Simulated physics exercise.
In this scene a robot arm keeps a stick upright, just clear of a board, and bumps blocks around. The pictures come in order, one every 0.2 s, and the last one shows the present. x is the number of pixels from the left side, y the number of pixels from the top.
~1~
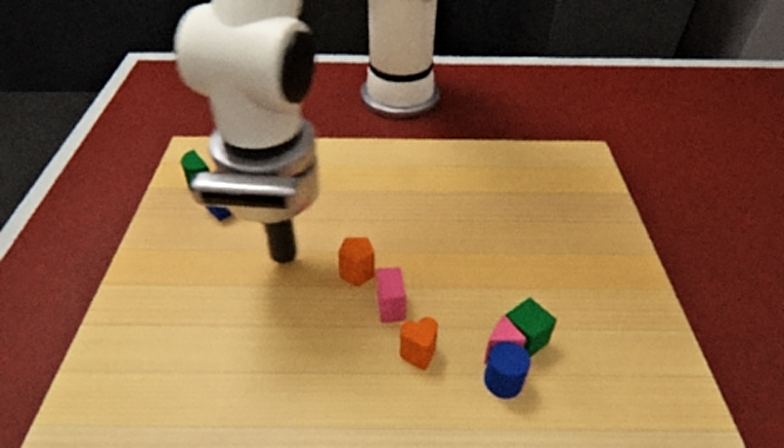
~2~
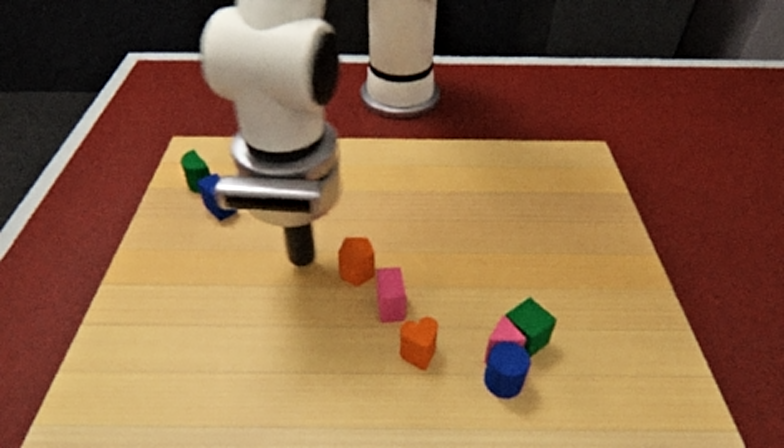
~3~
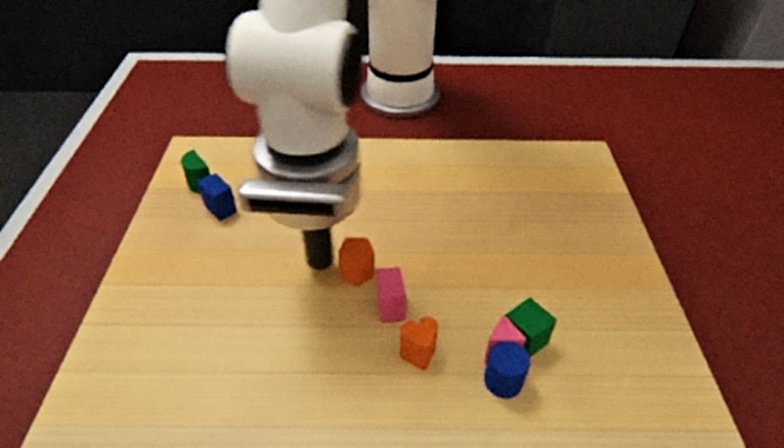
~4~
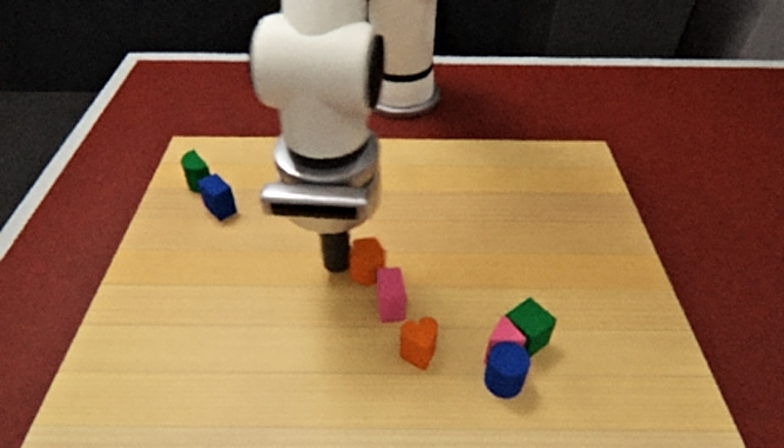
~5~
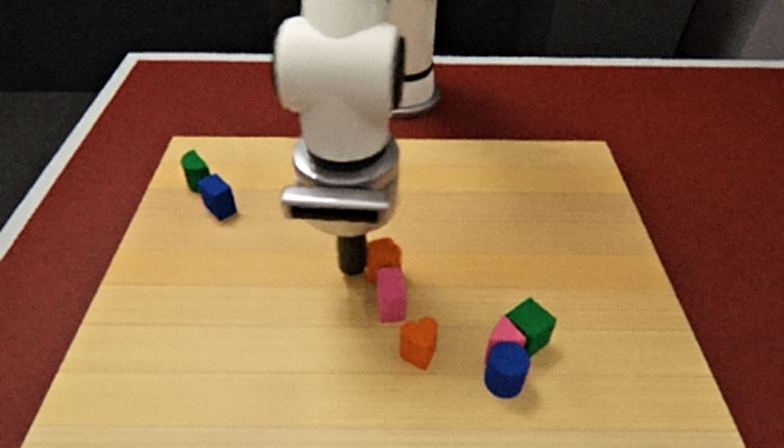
On a wooden board over a red surface, a white robot arm moves its dark stick rightward past scattered coloured blocks, then nudges the orange five-sided block a short way right, just behind the pink oblong.
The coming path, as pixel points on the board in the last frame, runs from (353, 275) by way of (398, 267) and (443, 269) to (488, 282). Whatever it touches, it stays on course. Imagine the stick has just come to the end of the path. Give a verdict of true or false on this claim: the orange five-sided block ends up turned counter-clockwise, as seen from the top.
Verdict: True.
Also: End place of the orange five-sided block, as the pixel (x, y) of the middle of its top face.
It sits at (517, 244).
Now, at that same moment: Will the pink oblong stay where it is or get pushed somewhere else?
It will remain on its spot.
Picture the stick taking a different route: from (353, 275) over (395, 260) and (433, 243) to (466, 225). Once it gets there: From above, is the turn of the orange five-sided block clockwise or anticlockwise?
I'd predict that, seen from above, the orange five-sided block rotates clockwise.
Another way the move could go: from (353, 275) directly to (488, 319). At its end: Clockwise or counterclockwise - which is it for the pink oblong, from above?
From above, it looks like the pink oblong goes clockwise.
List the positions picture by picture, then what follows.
In the first picture, stick tip at (284, 255); block tops, orange five-sided block at (356, 248); pink oblong at (391, 282).
In the second picture, stick at (303, 258); blocks unchanged.
In the third picture, stick at (320, 261); blocks unchanged.
In the fourth picture, stick at (337, 264); orange five-sided block at (367, 248).
In the fifth picture, stick at (353, 266); orange five-sided block at (383, 248); pink oblong at (391, 282).
What follows on the original path. One third of the way, stick at (399, 259); orange five-sided block at (431, 244), turned 15° clockwise.
Two thirds of the way, stick at (445, 261); orange five-sided block at (477, 243).
At the end, stick at (490, 273); orange five-sided block at (517, 244), turned 45° anticlockwise; pink oblong in place.
